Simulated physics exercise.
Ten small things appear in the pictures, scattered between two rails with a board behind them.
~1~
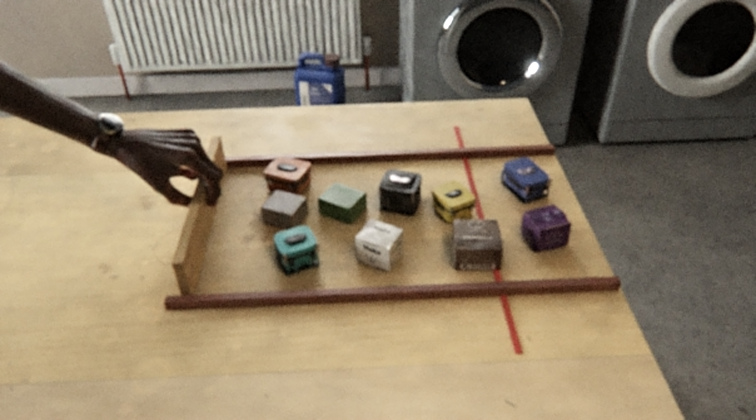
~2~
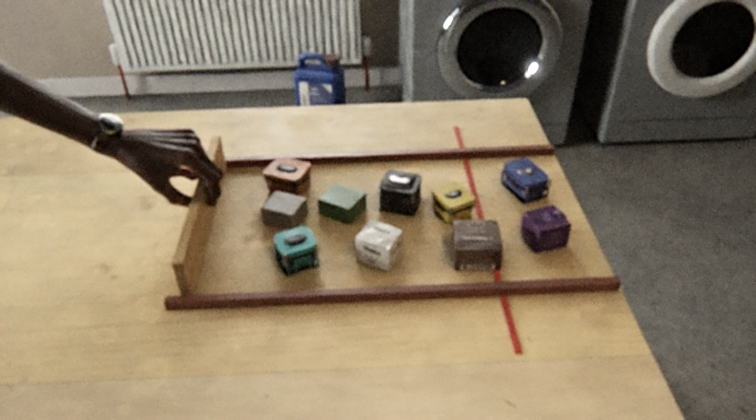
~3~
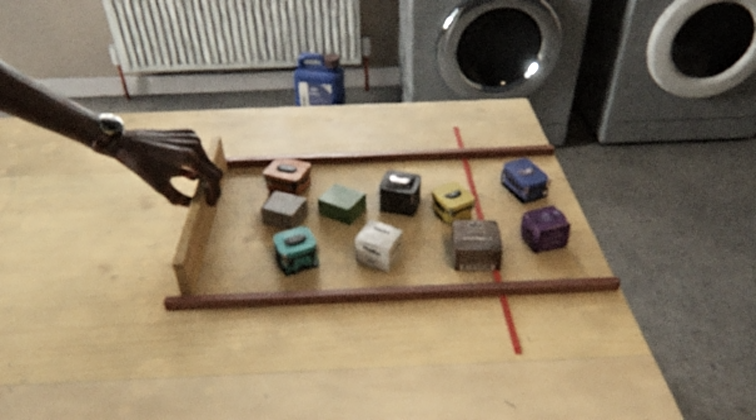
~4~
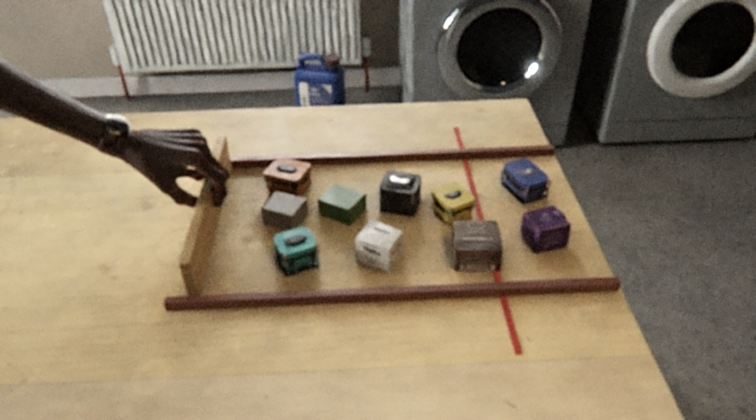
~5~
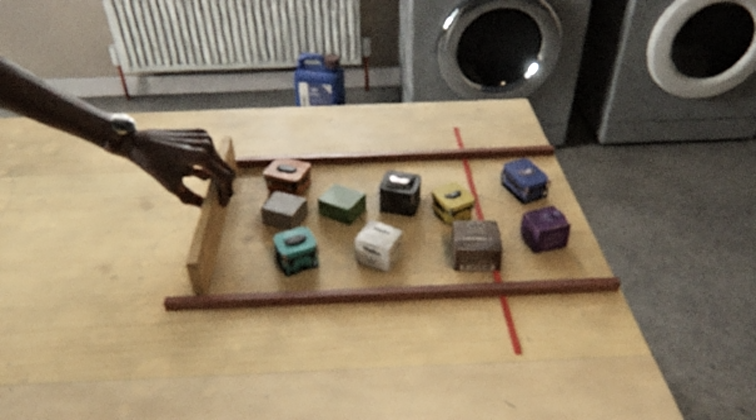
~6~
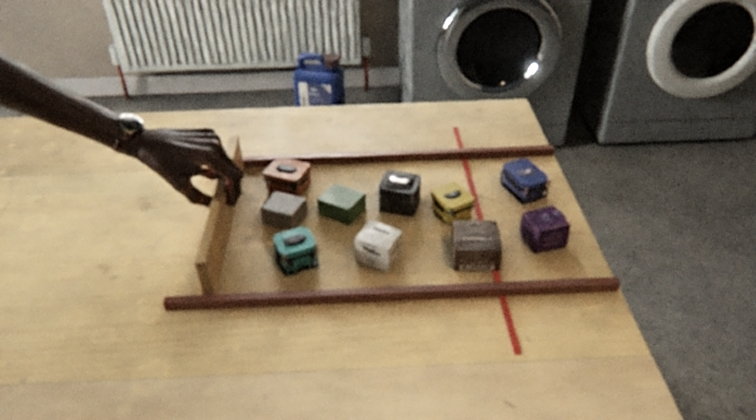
A hand reaching in from the left slowly slides a wooden board a short way to the right across a wooden table, seen from above at an angle in a room with washing machines and a radiator. Between two dark rails sit small orange, grey, teal, green, white, black, yellow, brown, blue and purple boxes, with red tape crossing toward the right. The boxes and camera stay still.
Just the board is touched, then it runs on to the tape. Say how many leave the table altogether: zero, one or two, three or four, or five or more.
I expect the drop count to reach one but not three.
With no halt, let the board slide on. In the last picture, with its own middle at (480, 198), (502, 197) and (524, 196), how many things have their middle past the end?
Result per place: 2; 4; 4.
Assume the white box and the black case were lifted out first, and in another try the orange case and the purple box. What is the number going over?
First try 0, second try 1.
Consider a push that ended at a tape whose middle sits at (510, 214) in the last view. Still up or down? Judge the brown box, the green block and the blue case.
Brown box goes off, green block stays put, blue case goes off.
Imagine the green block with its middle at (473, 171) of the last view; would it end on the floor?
From that start, the object then is safe.
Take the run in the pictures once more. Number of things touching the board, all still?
At rest, 3 are in contact.
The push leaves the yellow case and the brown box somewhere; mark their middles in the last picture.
Listed in order, first is (523, 214) and the other is (590, 240).
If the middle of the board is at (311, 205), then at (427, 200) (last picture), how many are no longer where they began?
Up to then 5, and up to the other point 10.
Early on, none off yet; purple box at rest near (545, 229); blue case at rest near (524, 181); brown box at rest near (476, 245).
A while later, none off yet; purple box at rest near (547, 229); blue case at rest near (526, 181); brown box travelled about its own width near (508, 243).
Finally, the number that fall off is one or two; lost, blue case and purple box.
